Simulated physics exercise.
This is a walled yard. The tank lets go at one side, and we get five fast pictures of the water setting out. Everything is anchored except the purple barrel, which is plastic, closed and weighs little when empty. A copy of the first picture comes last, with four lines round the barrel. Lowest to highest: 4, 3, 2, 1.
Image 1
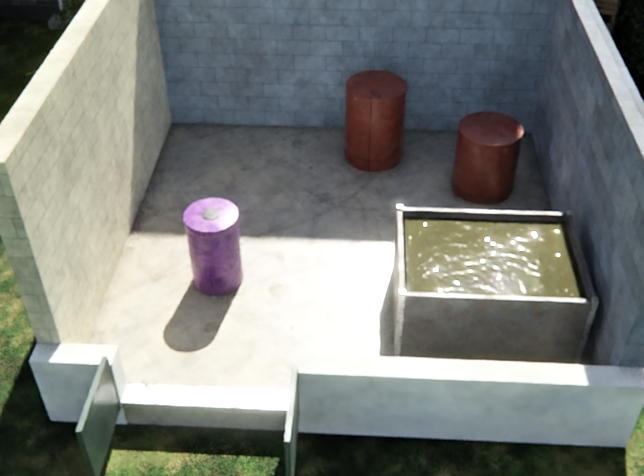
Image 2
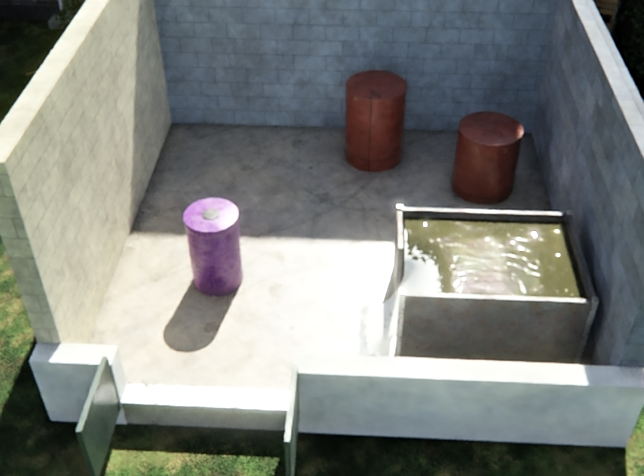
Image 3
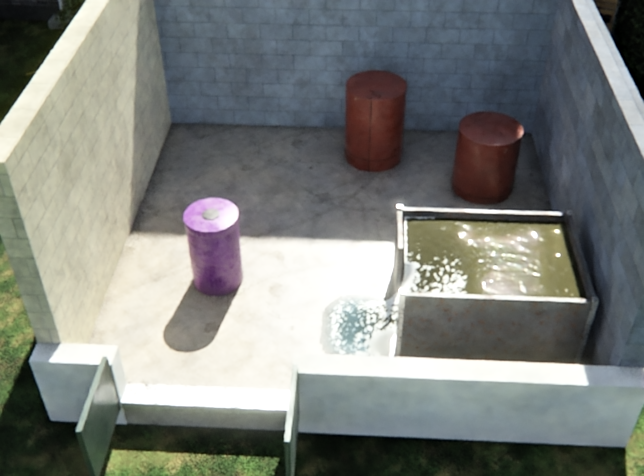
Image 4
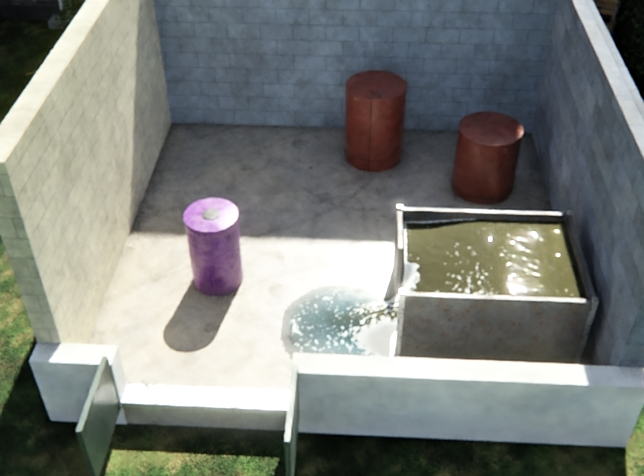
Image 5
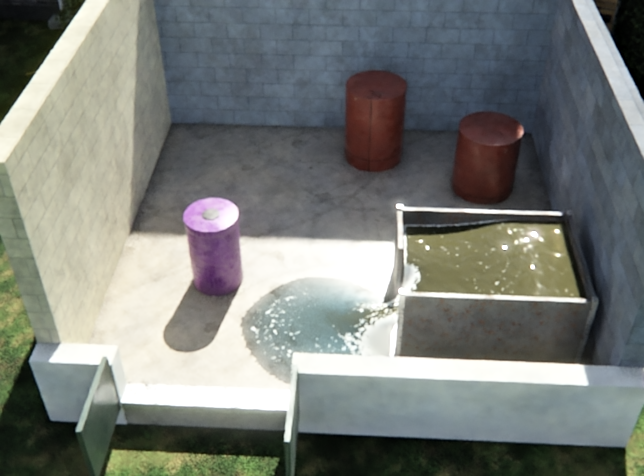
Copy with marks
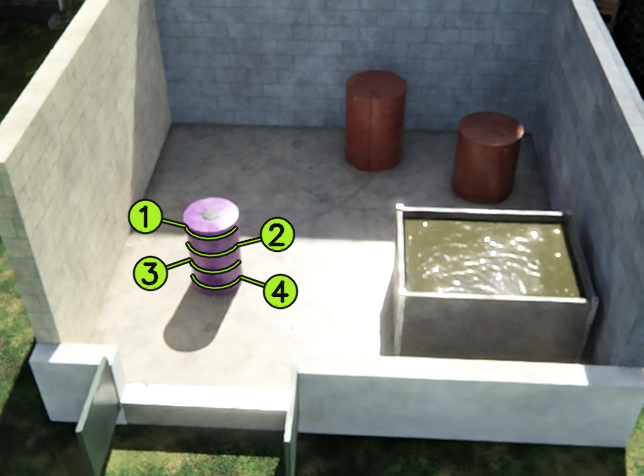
Water pours from the left side of a full tank and spreads left across the yard floor.
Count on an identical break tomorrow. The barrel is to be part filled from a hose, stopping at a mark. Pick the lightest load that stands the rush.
Go for 3.
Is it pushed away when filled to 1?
No, not at all.
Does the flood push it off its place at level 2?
No.
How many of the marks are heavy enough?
Three.
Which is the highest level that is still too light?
Here it is level 4.
On the marked copy, 1 at (207, 238); 2 at (209, 255); 3 at (211, 272); 4 at (213, 288); from the bottom up 4, 3, 2, 1.
With 1, it does not move.
With 2, it does not move.
With 3, it does not move.
With 4, it is pushed about 3 times its own width away.
